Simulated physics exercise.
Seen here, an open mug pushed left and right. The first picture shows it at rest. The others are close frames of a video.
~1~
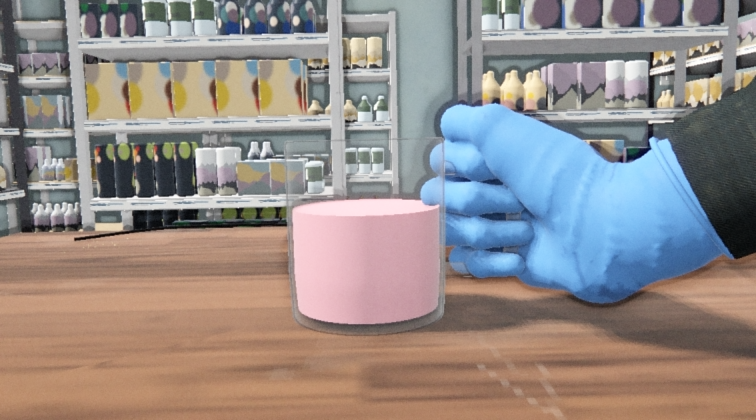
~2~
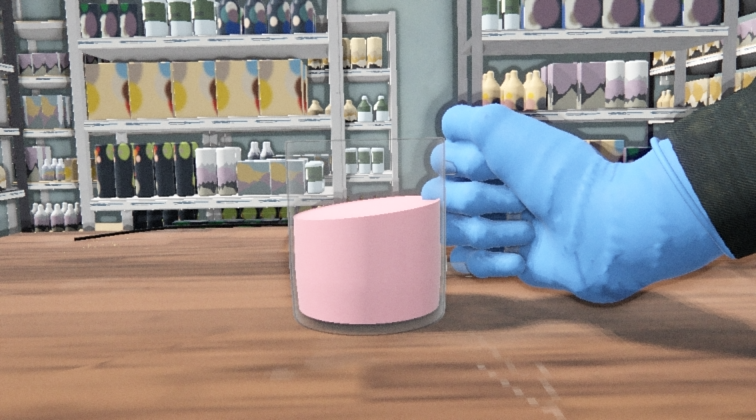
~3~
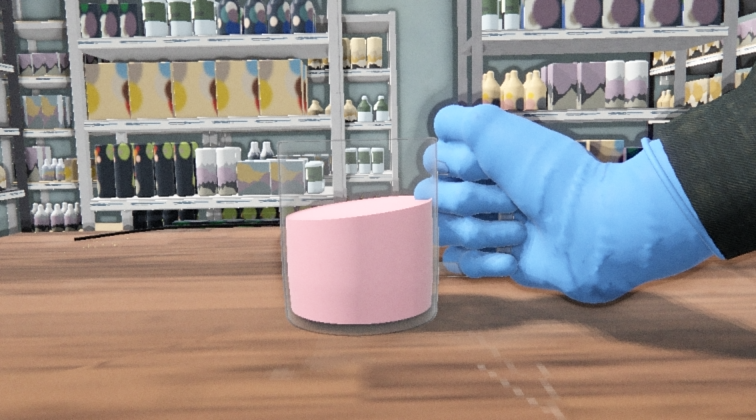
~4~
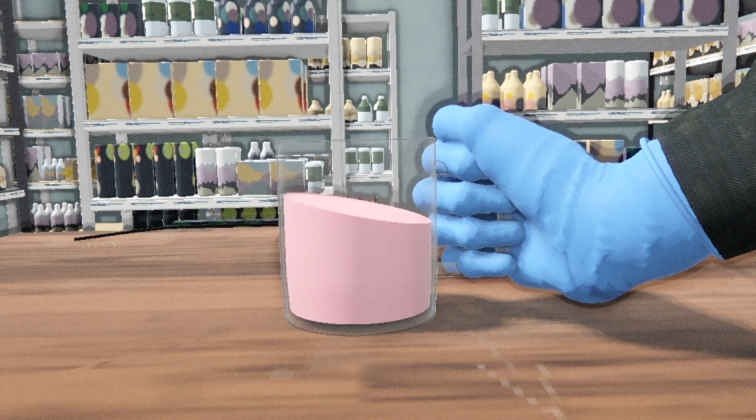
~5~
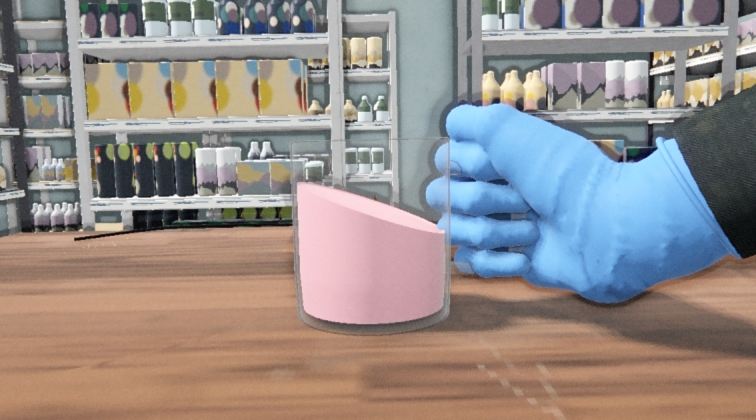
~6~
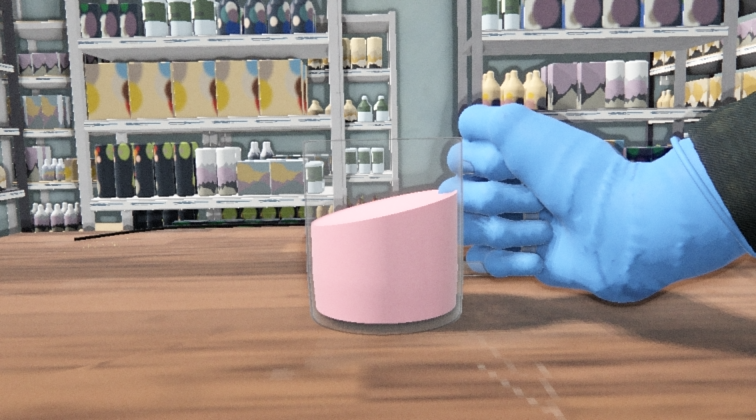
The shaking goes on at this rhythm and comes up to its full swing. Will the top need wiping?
The mug loses some.
Soon after, the highest wave so far goes over the rim.
In the end, the highest wave so far goes over the rim; some is on the top.
